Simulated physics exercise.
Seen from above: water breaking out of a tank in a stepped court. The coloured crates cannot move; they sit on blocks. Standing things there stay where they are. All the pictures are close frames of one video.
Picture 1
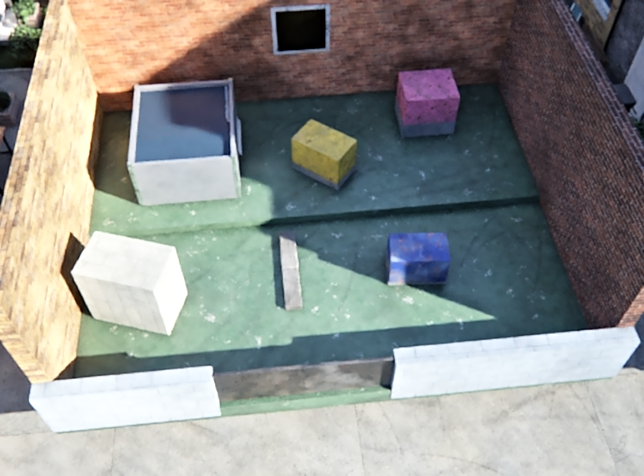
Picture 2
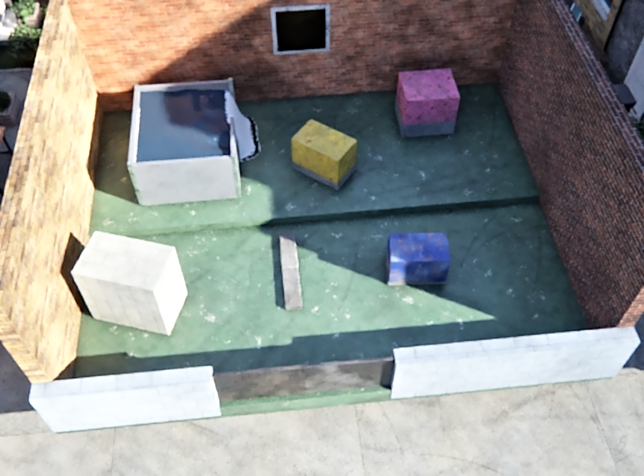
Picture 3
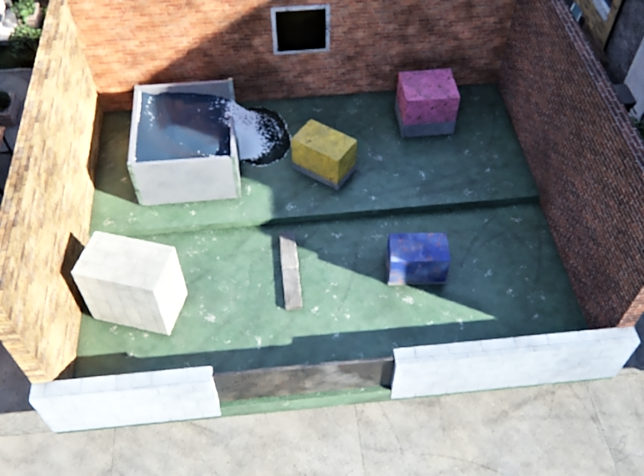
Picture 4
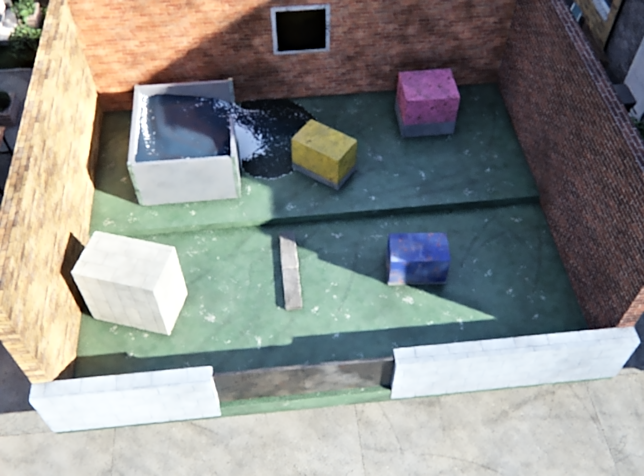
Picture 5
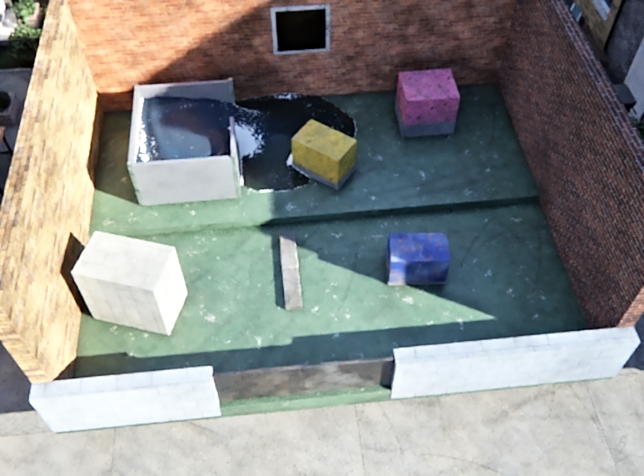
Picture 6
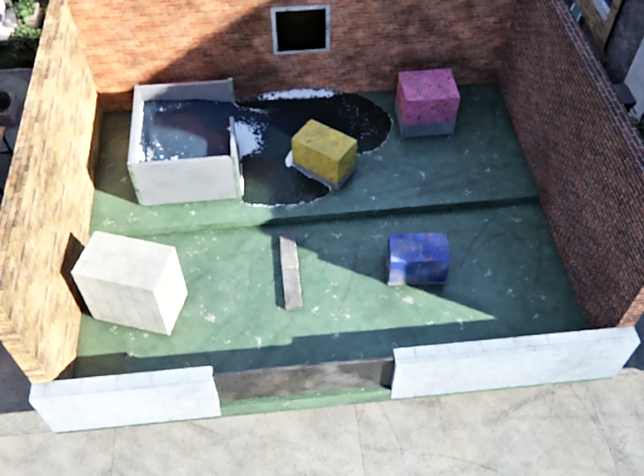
A brick-walled court with a stepped green floor is seen from above by a still camera. An open pale tank of dark water stands at the back left, with yellow and pink blocks to its right, and a white block, a thin upright slab and a blue block nearer the front. Water bursts from the tank's right side, foaming, and spreads rightward around the yellow block.
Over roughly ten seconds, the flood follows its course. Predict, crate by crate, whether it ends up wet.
In the end I expect the pink crate to get touched. I expect the yellow crate to get touched. I expect the blue crate to get touched.
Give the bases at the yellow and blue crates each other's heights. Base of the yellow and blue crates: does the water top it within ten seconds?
After ten seconds the yellow crate is swamped, and the blue crate is swamped.
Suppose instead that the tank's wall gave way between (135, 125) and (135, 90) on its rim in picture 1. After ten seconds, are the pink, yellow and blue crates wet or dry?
In that case the pink crate is never flooded, the yellow crate is never flooded and the blue crate is flooded.
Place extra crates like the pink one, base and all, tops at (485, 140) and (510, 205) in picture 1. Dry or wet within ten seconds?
Taking them in order, the first is untouched and the second is untouched.
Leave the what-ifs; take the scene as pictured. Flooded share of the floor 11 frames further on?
I reckon 35 per cent or so.
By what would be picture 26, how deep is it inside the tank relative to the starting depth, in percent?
Close to 32 %.
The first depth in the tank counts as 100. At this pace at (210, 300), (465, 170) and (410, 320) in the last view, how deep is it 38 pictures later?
The three come to some 2, 6 and 4 per cent respectively.
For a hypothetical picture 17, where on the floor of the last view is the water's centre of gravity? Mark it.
The centre of mass sits at about (289, 143).
A moment on, water covers 25 % of the floor; the pink crate water round its plinth, the yellow crate water round its plinth, the blue crate not reached.
Next, water covers 35 % of the floor; the pink crate water round its plinth, the yellow crate water round its plinth, the blue crate water round its plinth.
Then, water covers 60 % of the floor; the pink crate water round its plinth, the yellow crate water round its plinth, the blue crate water round its plinth.
Later, water covers 75 % of the floor; the pink crate water round its plinth, the yellow crate water round its plinth, the blue crate water round its plinth.
In the end, water covers 90 % of the floor; the pink crate was topped, the yellow crate was topped, the blue crate was topped.
